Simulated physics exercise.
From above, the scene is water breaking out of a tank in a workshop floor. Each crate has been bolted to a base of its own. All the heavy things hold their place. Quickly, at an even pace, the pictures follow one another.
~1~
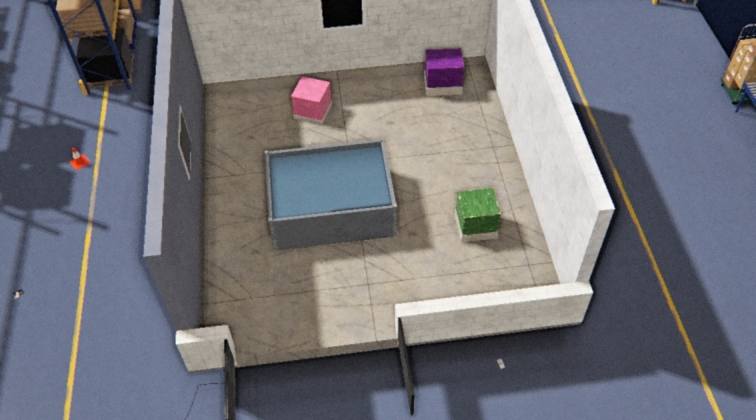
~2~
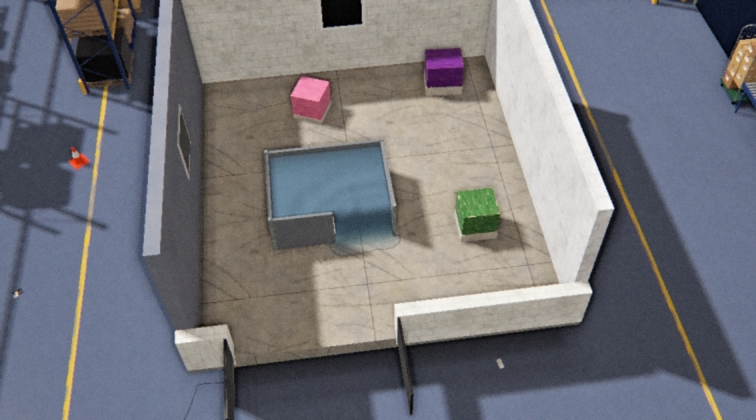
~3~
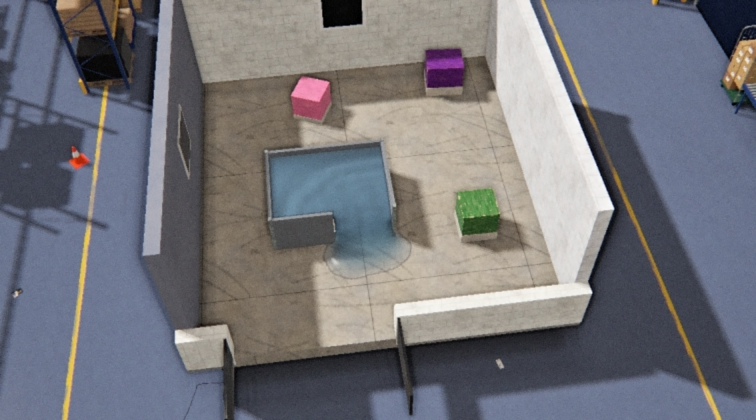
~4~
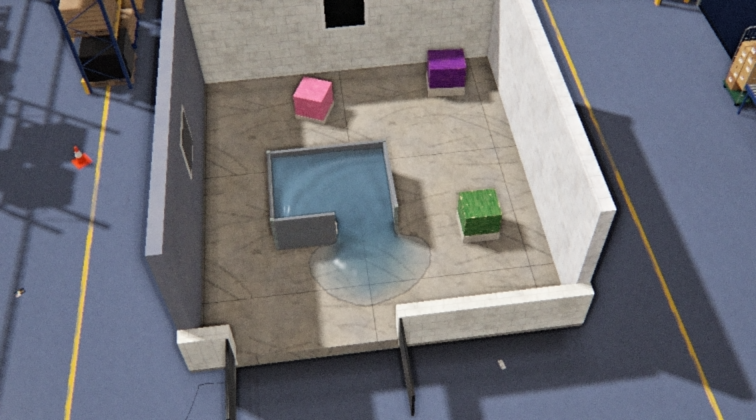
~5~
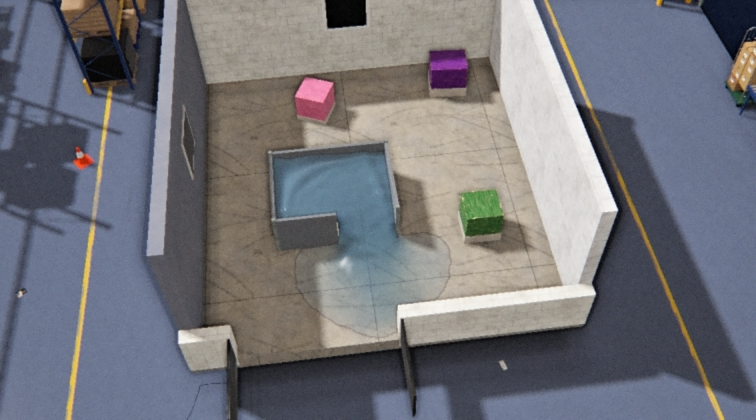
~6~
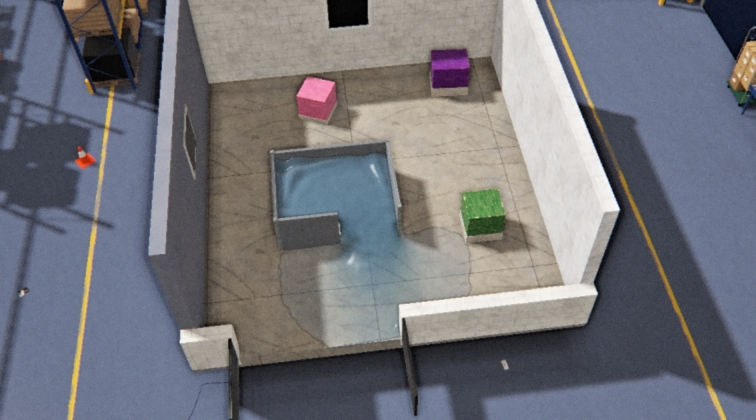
Water poured out through a gap in the front of a grey tank and spread in a widening pool across the walled floor, while the pink, purple and green blocks stayed still.
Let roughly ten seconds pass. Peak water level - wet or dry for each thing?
At the end, the pink crate will come out dry; the purple crate will come out dry; the green crate will come out dry.
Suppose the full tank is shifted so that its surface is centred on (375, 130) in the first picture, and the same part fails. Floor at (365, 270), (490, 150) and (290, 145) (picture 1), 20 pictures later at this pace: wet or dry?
Submerged, submerged, untouched.
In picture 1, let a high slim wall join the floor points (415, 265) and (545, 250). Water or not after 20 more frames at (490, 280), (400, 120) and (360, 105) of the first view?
First inundated, then unwetted, then unwetted.
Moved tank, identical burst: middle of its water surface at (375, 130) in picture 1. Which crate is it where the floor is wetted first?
I'd go with the green one.
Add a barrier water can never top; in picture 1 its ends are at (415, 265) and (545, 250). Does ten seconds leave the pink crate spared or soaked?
Well, the pink crate comes through dry in the end.
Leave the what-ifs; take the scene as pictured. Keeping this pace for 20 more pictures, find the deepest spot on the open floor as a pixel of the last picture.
Roughly (561, 307).
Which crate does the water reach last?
I'd pick the pink one.
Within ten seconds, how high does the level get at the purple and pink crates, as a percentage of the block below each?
I'd put it at some 60 % for one and some 70 % for the other, in that order.
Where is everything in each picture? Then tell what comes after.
Still water in the open tank at (329, 181), in the first picture.
Water pours out at (363, 229) and has run to (397, 236), in the second picture.
Water pours out at (363, 230) and has run to (341, 272), in the third picture.
The front is at (357, 302), out from the gap at (366, 231), in the fourth picture.
Water pours out at (367, 231) and has run to a hidden place, in the fifth picture.
The front is at a hidden place, out from the gap at (369, 230), in the sixth picture.
A moment on, water covers 20 % of the floor; the pink crate not reached, the purple crate not reached, the green crate water round its plinth.
Next, water covers 20 % of the floor; the pink crate not reached, the purple crate not reached, the green crate water round its plinth.
Then, water covers 35 % of the floor; the pink crate not reached, the purple crate not reached, the green crate water round its plinth.
Later, water covers 50 % of the floor; the pink crate not reached, the purple crate water round its plinth, the green crate water round its plinth.
In the end, water covers 70 % of the floor; the pink crate stayed above the water, the purple crate stayed above the water, the green crate stayed above the water.
